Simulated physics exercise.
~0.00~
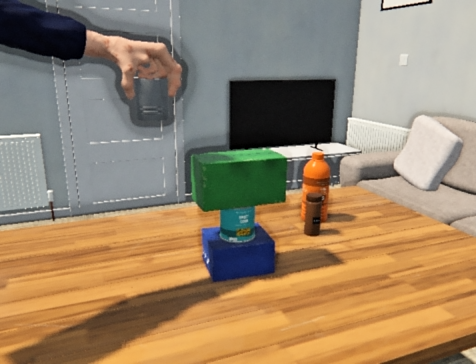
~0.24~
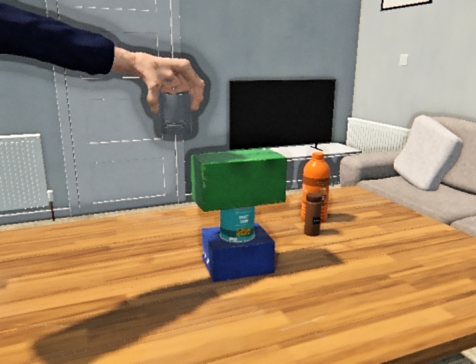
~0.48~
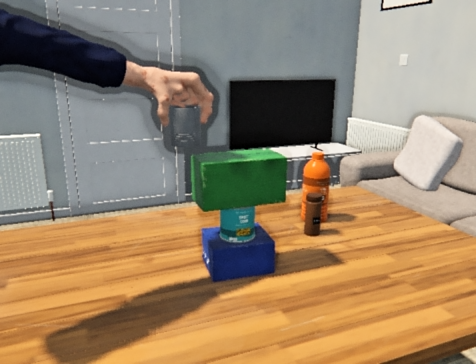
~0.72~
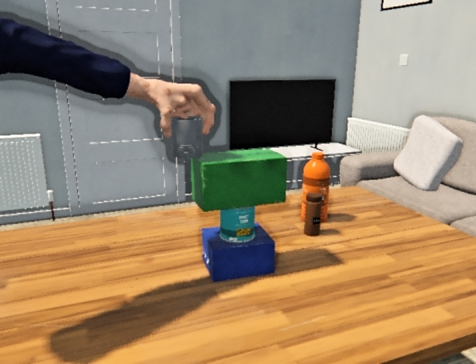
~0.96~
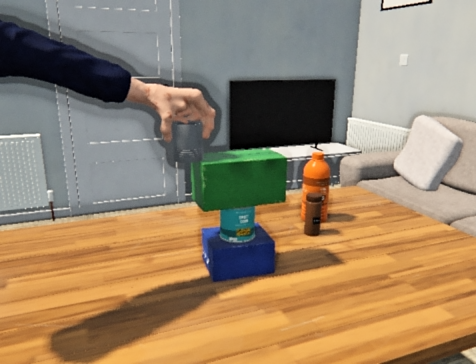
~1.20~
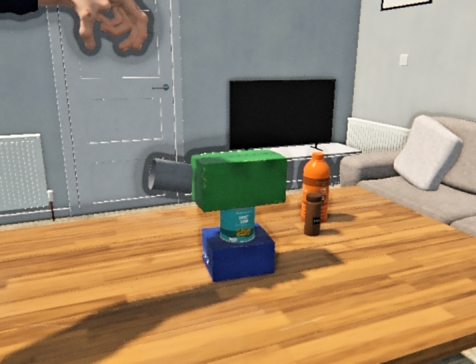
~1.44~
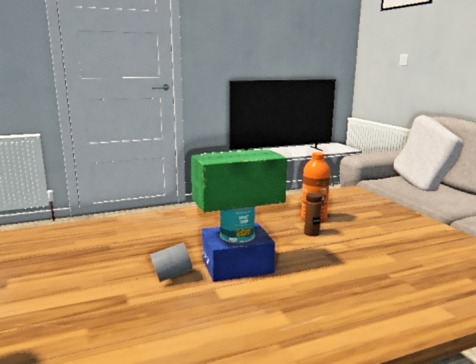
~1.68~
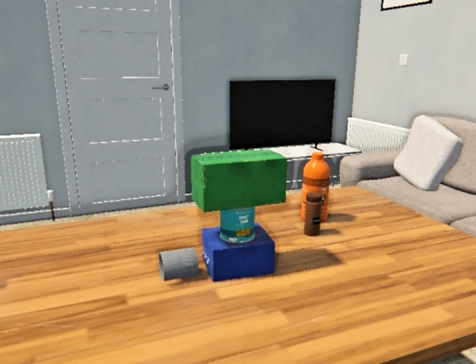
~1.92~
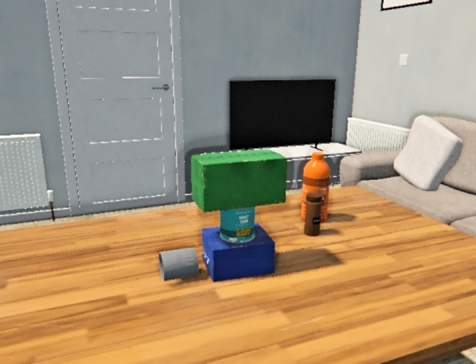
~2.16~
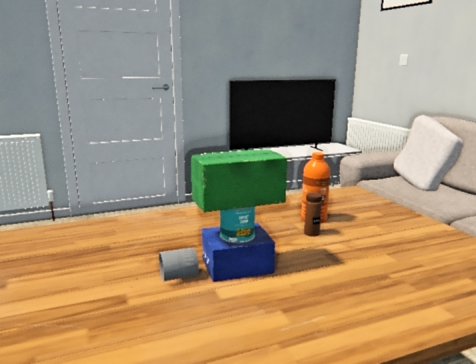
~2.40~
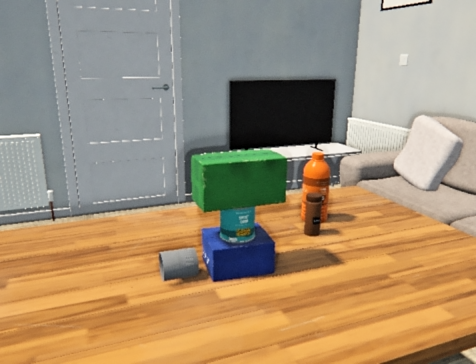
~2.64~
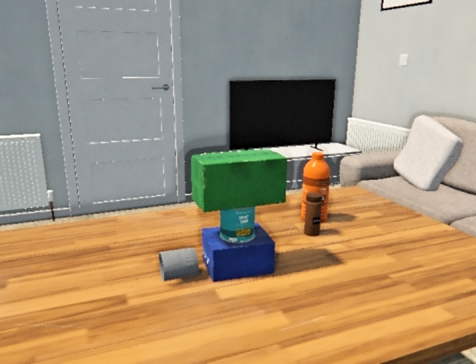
A green box sits on a turquoise tin, which rests on a blue box, on a wooden table in a living room seen from a still, slightly raised view. An orange bottle and a brown shaker stand to the right, with a door, a dark television and a sofa behind. A hand reaches in from the left with a grey cup, moving it right and down to the green box's left edge. The hand lets go and draws back, and the cup tips and drops. It ends lying on its side beside the blue box, while everything else stays in place.
